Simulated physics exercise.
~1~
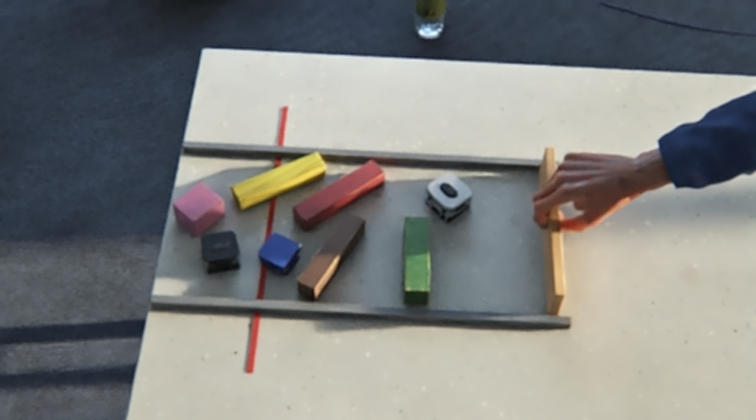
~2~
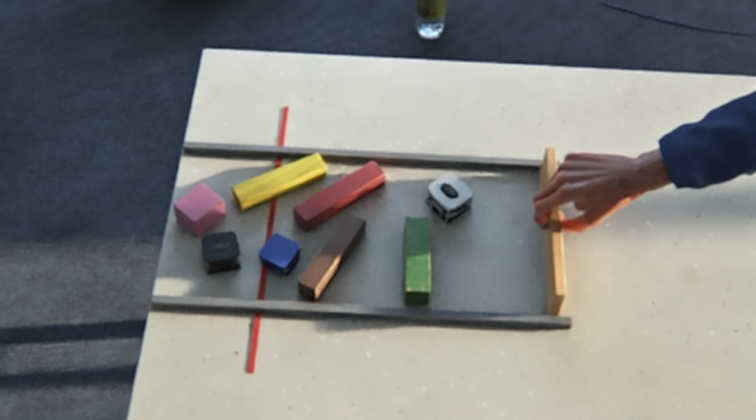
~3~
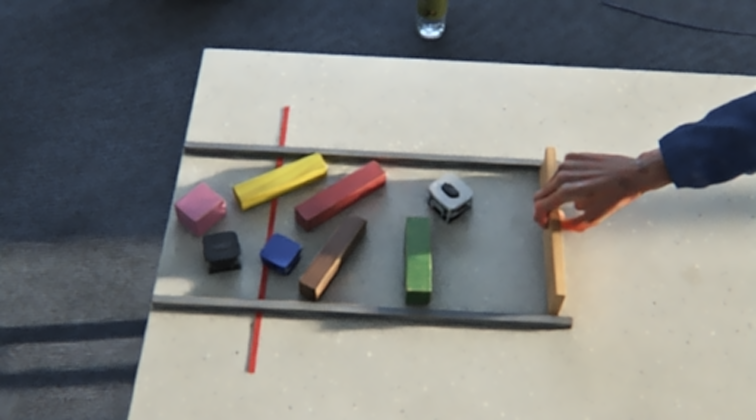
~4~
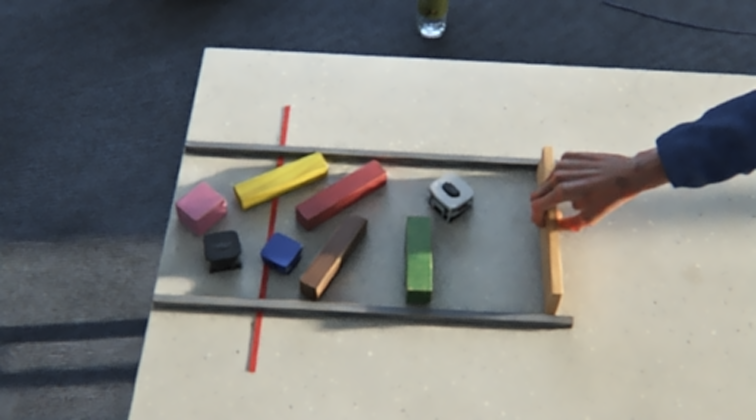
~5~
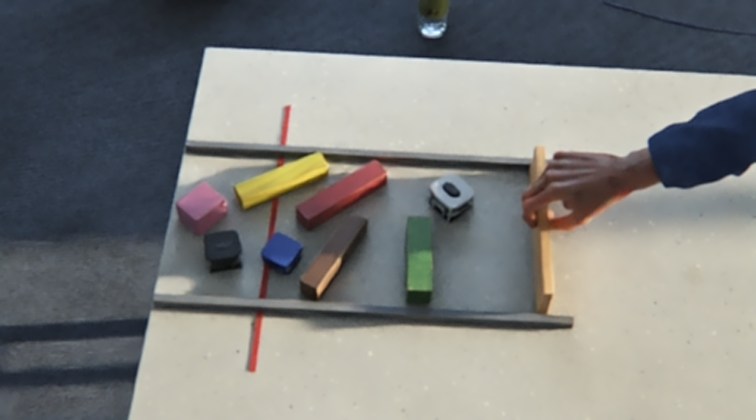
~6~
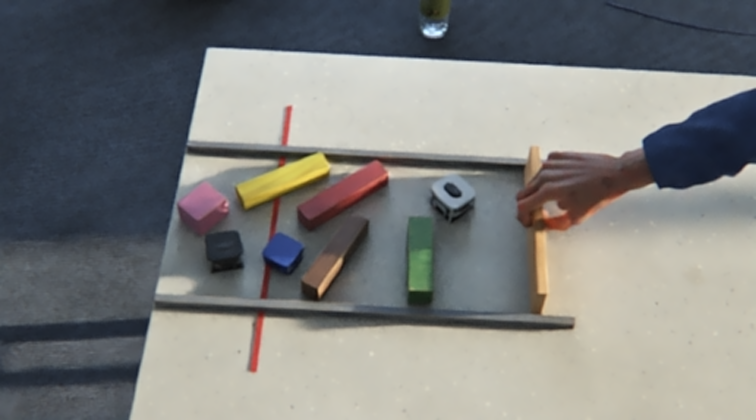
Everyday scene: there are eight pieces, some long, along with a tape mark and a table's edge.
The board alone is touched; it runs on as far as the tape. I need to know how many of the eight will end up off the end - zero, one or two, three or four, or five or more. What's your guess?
Honestly, barely any fall - one or two of them.
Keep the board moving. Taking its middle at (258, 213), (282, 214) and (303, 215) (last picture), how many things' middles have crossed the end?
2, 1 and 0.
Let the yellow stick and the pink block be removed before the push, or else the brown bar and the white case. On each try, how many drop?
Counts - first: 0, second: 0.
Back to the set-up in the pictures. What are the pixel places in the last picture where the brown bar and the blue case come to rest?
You'll find the brown bar at roughly (232, 254) and the blue case at roughly (206, 255).
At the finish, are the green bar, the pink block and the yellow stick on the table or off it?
The green bar stays put; the pink block ends up below; and the yellow stick stays put.
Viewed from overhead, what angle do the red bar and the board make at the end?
About 50° out of line.
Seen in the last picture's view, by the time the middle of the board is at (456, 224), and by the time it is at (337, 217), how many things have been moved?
Tally: 1; 6.
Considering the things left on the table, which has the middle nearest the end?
That would be the black case.
Soon after, none off yet; pink block at rest near (203, 209); black case at rest near (225, 252); yellow stick at rest near (283, 181).
After that, none off yet; pink block displaced a little near (187, 214); black case displaced a little near (212, 250); yellow stick displaced a little near (241, 179).
In the end, the number that fall off is one or two; gone, pink block.
